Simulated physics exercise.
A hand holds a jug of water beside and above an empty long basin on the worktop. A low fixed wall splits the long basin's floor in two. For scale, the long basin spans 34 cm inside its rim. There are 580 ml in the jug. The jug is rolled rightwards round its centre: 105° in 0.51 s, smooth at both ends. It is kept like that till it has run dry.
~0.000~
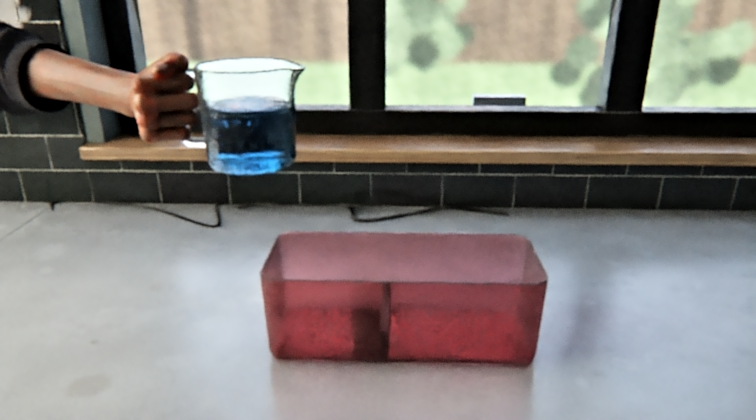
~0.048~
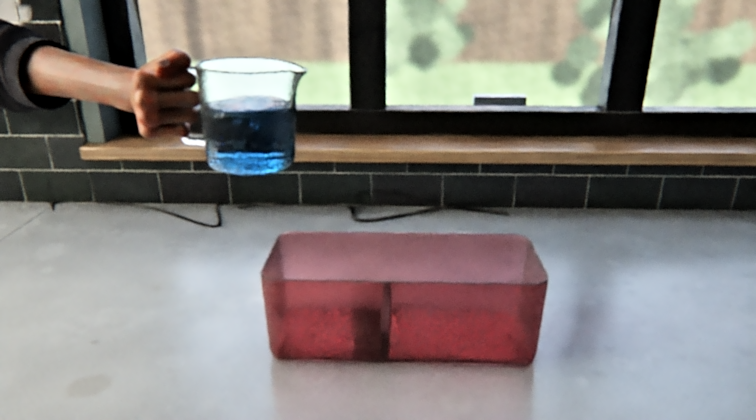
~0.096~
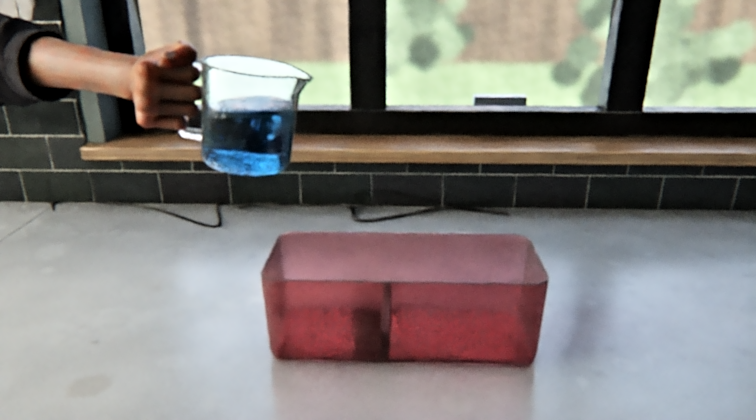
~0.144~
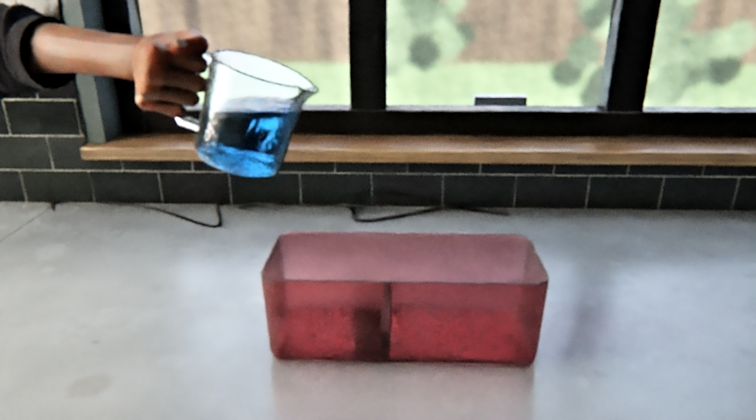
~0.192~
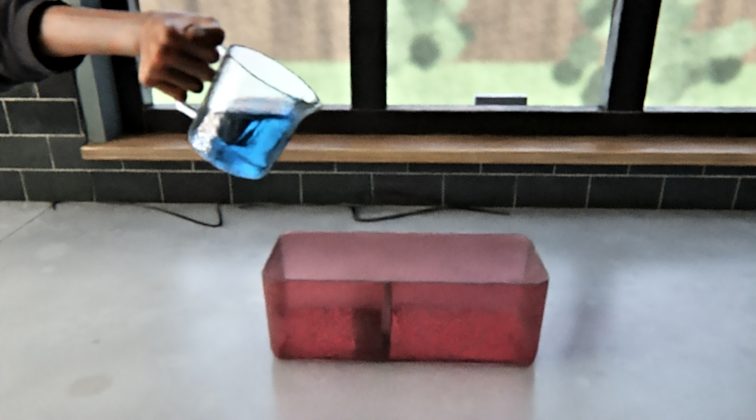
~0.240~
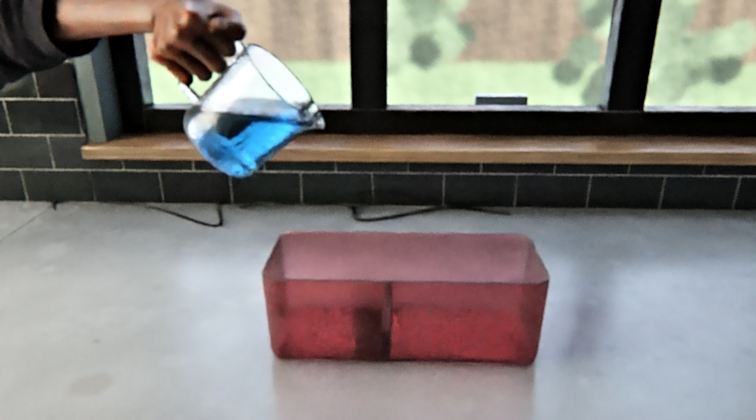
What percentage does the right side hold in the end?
Roughly 7 per cent is past the wall.
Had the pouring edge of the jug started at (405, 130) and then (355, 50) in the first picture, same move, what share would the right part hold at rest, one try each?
First 90, then 90 per cent.
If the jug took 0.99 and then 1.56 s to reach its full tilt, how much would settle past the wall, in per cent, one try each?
In turn about 10 and 25 per cent.
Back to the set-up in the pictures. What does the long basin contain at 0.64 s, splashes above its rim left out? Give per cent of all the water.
Some 62 per cent.
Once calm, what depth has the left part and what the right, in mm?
Left about 26 mm, right about 2 mm.
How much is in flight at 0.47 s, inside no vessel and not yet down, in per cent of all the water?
Some 38 per cent.
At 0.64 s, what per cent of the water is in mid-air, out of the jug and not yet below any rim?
About 24 per cent.
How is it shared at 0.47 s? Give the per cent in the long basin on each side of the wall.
Left about 8, right about 0.
Then, 0.47 s in, the tilt is 103° and 54 per cent is still to pour, 8 is left of the wall and 0 right of it.
Then, 0.64 s in, the tilt is 105° and 14 per cent is still to pour, 62 is left of the wall and 0 right of it.
Then, 0.82 s in, the tilt is 105° and 3 per cent is still to pour, 76 is left of the wall and 4 right of it.
Then, 1.01 s in, the tilt is 105° and 0 per cent is still to pour, 83 is left of the wall and 5 right of it.
Finally, 83 per cent lies left of the wall, 7 right of it and 10 outside.
